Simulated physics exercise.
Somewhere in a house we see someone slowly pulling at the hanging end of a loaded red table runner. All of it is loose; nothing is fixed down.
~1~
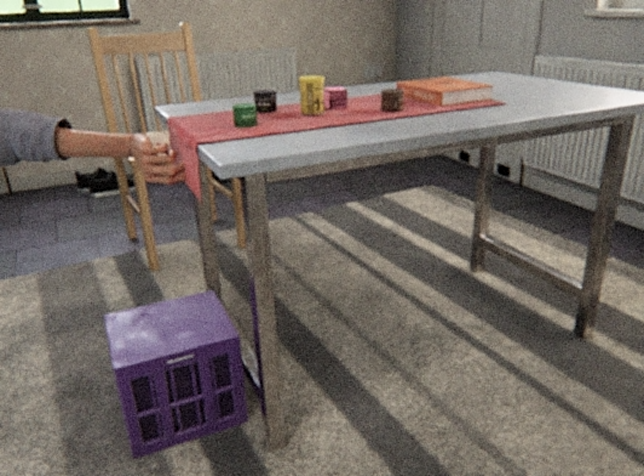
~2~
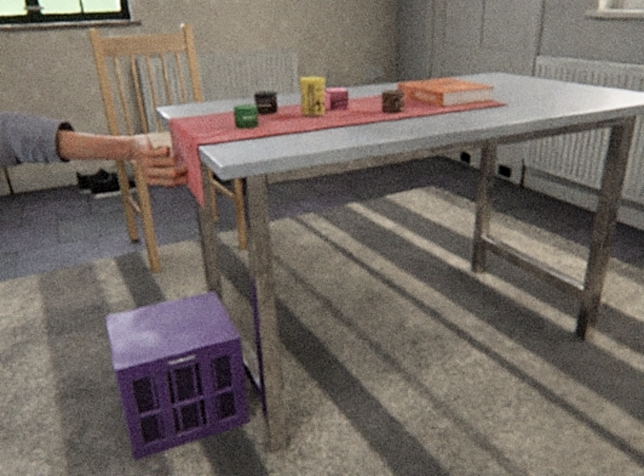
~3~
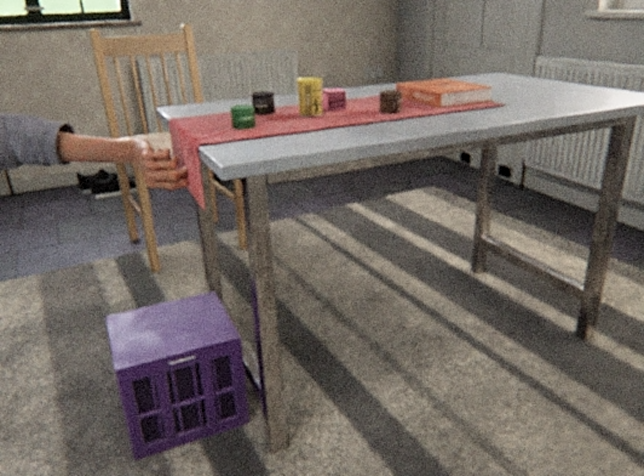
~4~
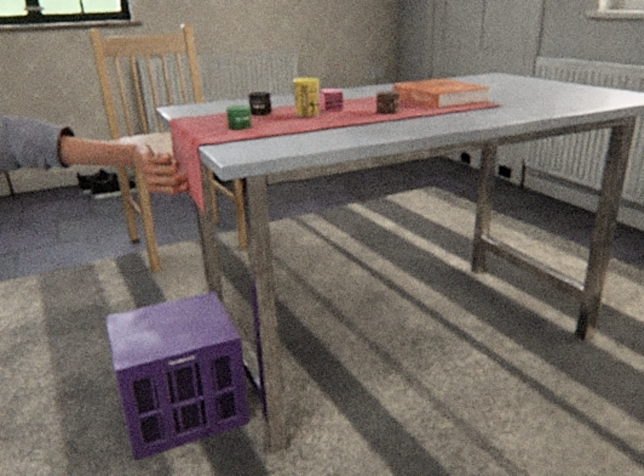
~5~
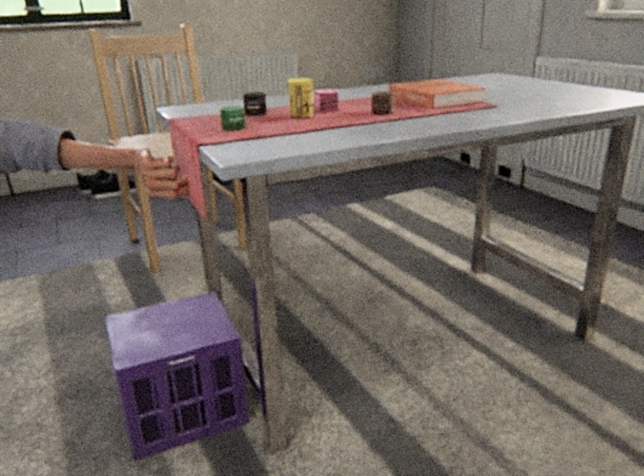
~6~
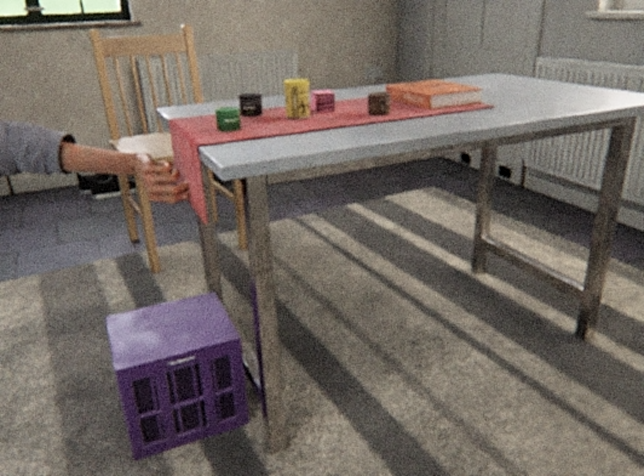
A hand and forearm in a grey sleeve reach in from the left of a sunlit room, seen from slightly above, gripping a red runner's hanging end. On the pale metal-legged table sit green, black and brown pots, a yellow can, a pink cube and an orange book, with a purple crate below. The hand slowly draws the cloth down, the small objects creeping left with it, while the camera stays still.
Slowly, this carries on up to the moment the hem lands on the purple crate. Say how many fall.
Well, the number that leaves the top comes to exactly three there.
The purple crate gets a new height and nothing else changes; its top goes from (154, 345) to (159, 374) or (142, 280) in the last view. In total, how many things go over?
Numbers: 4; 1.
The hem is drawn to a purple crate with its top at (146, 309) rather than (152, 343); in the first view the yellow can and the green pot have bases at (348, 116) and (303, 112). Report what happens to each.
So the yellow can stays there, and the green pot leaves.
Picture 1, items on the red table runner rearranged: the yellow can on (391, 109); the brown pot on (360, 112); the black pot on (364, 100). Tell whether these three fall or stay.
Outcome: Yellow can stays aboard, brown pot stays aboard, black pot stays aboard.
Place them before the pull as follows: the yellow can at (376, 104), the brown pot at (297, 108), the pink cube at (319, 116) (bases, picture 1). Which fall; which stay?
Watch the yellow can hang on, the brown pot go down and the pink cube go down.
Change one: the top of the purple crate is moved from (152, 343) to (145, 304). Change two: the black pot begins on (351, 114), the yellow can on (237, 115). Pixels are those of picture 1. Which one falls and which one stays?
The black pot ends up still on top and the yellow can ends up off the top.
Early on, hem near (193, 231); all still up.
Midway, hem near (198, 287); green pot and black pot gone.
Near the end, hem on the crate; green pot, black pot and yellow can gone.
Finally, hem on the crate; green pot, black pot and yellow can gone. It carries off three.
